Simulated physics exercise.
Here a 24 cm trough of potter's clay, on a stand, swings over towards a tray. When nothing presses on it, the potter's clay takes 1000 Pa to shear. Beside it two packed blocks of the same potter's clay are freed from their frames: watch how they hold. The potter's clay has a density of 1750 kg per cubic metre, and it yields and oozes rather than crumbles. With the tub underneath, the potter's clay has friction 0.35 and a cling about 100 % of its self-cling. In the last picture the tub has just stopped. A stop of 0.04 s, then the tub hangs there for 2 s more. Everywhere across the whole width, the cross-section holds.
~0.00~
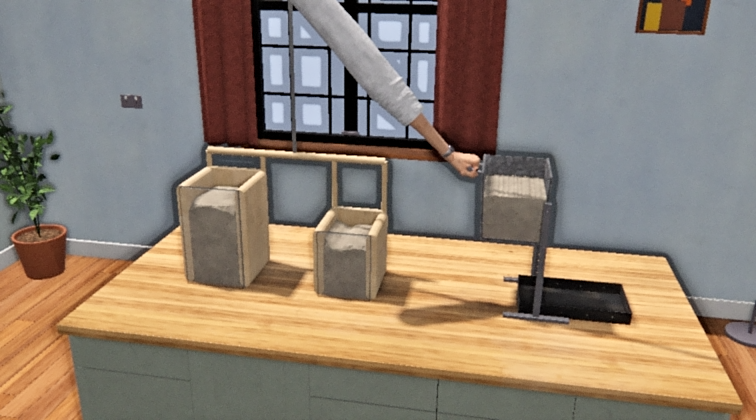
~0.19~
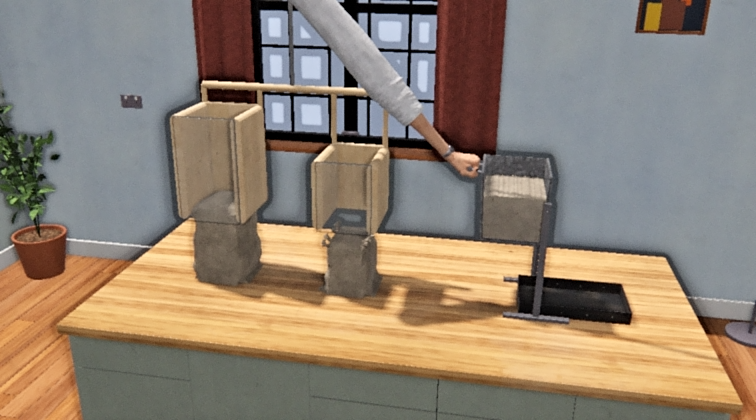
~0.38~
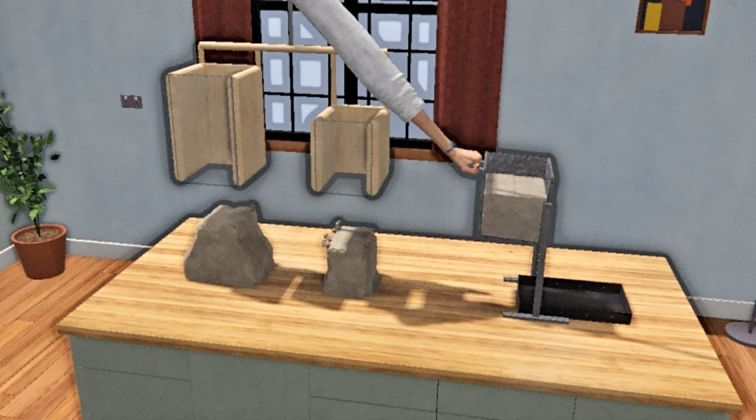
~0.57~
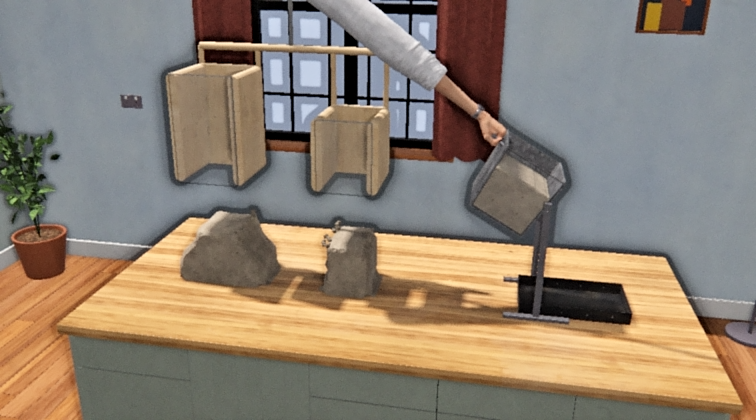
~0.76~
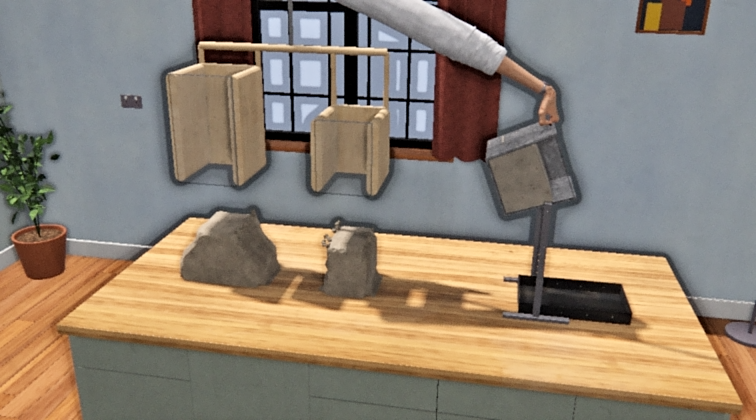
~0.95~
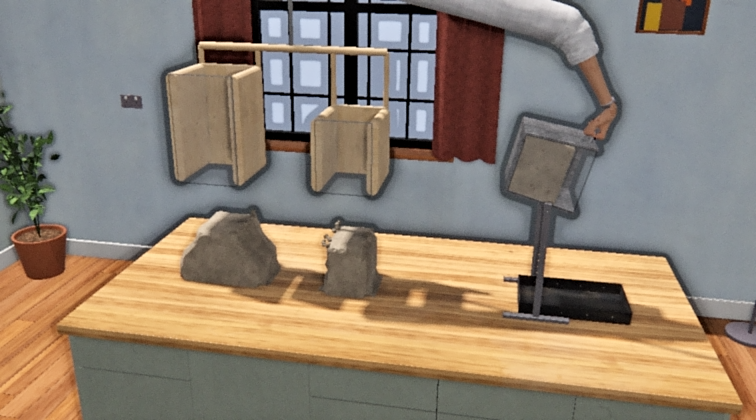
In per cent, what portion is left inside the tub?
Some 45 per cent is left inside the tub.
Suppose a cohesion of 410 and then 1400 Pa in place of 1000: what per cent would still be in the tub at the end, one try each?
40 in a hundred, followed by 95 in a hundred.
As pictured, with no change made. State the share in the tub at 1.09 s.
Roughly 100 per cent.
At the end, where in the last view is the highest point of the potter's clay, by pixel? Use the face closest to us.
I'd say it peaks at roughly (545, 170) in the last picture.
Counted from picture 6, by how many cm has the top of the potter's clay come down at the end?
11 cm or so.
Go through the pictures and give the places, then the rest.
The first frame shows handle-side rim at (484, 174), tilt 0 degrees; crest of the potter's clay at (506, 196); block heights 34 cm, 22 cm (left to right).
The second frame shows handle-side rim at (484, 174), tilt 0 degrees; crest of the potter's clay at (506, 196); block heights 32 cm, 22 cm (left to right).
The third frame shows handle-side rim at (486, 171), tilt 3 degrees; crest of the potter's clay at (490, 193); block heights 25 cm, 22 cm (left to right).
The fourth frame shows handle-side rim at (509, 148), tilt 30 degrees; crest of the potter's clay at (500, 169); block heights 23 cm, 22 cm (left to right).
The fifth frame shows handle-side rim at (557, 136), tilt 68 degrees; crest of the potter's clay at (535, 146); block heights 23 cm, 22 cm (left to right).
The sixth frame shows handle-side rim at (598, 152), tilt 103 degrees; crest of the potter's clay at (532, 137); block heights 23 cm, 22 cm (left to right).
After 1.09 s, the tub is at 103 degrees and holds 100 %.
After 1.26 s, the tub is at 103 degrees and holds 86 %.
After 1.43 s, the tub is at 103 degrees and holds 55 %.
After 1.60 s, the tub is at 103 degrees and holds 45 %.
After 2.95 s, the tub is at 103 degrees and holds 45 %.
